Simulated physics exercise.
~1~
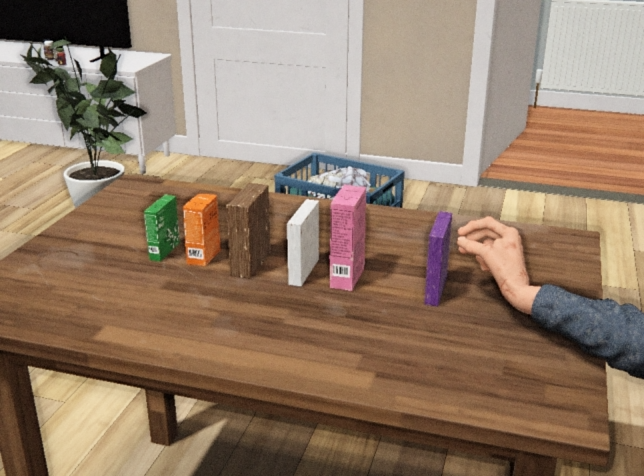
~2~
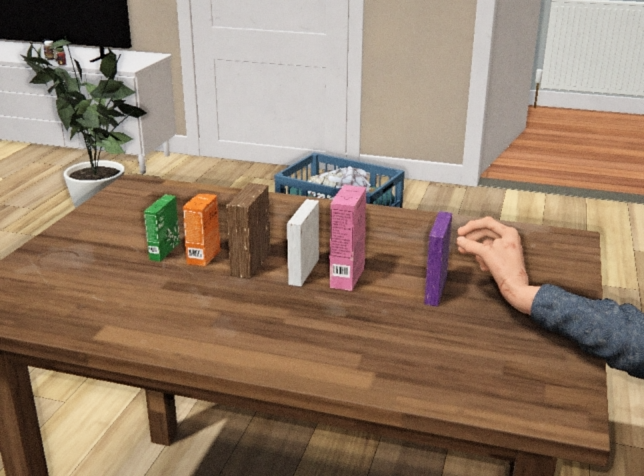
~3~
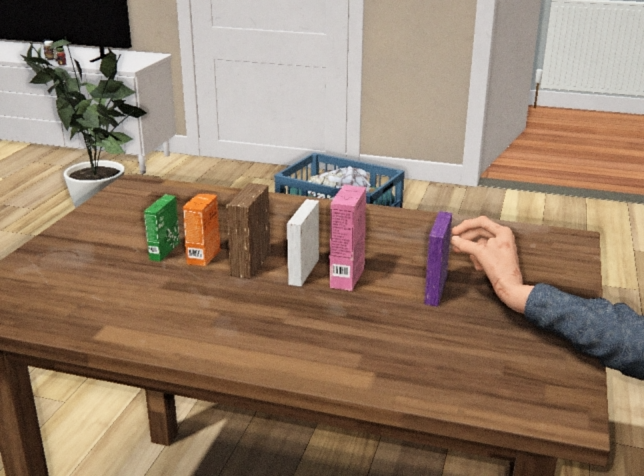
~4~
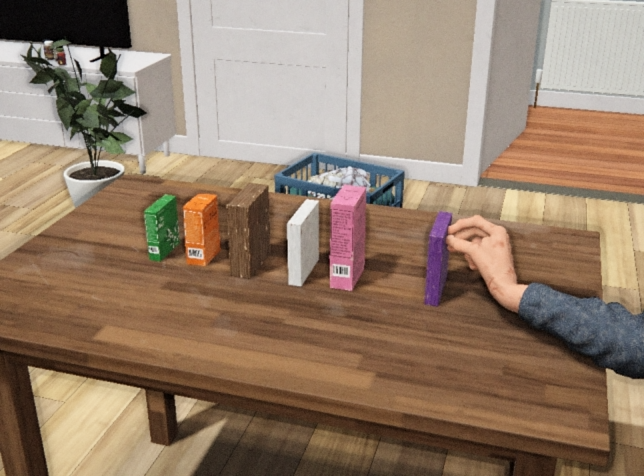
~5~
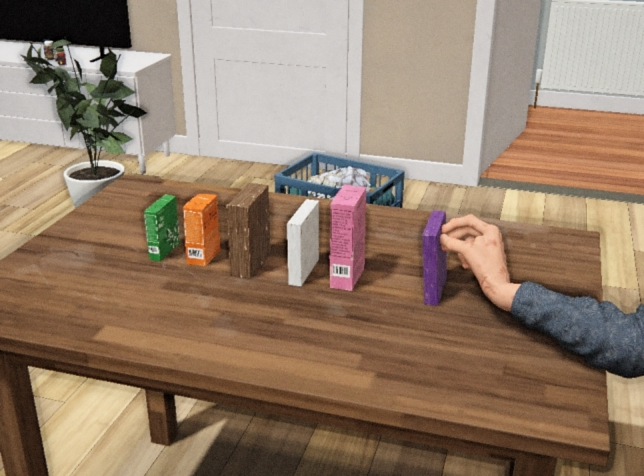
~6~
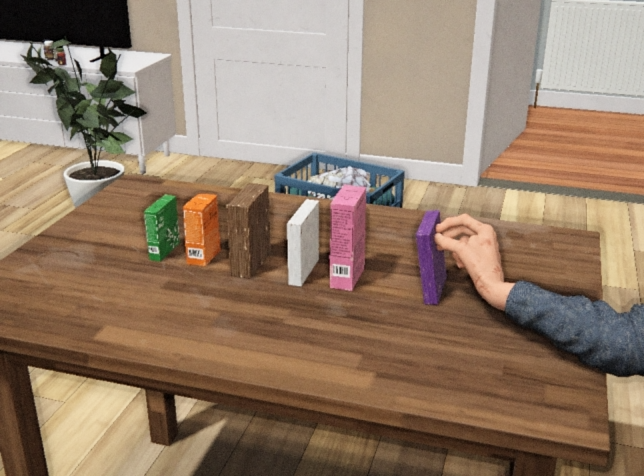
A hand in a grey-blue sleeve reaches in from the right and pushes the top of an upright purple board, which leans slightly to the left. The board stands apart at the right of a row of green, orange, brown, white and pink packets and blocks, all motionless. The wooden table is seen from slightly above in a room with a plant, a door and a blue basket, the view steady.
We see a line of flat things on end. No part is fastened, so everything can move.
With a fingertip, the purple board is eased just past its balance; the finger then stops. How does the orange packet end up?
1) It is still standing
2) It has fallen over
Answer: 1.
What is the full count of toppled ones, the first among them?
1 in total.
Then, 0.30 s past the last view, purple board 67° over.
Then, 0.40 s past the last view, purple board 90° over; pink packet rocked 3° from its first pose.
Then, 1.10 s past the last view, purple board 90° over.
Finally, all 4 still in place. Final places as the last picture's camera would see them, orange packet near (202, 230).
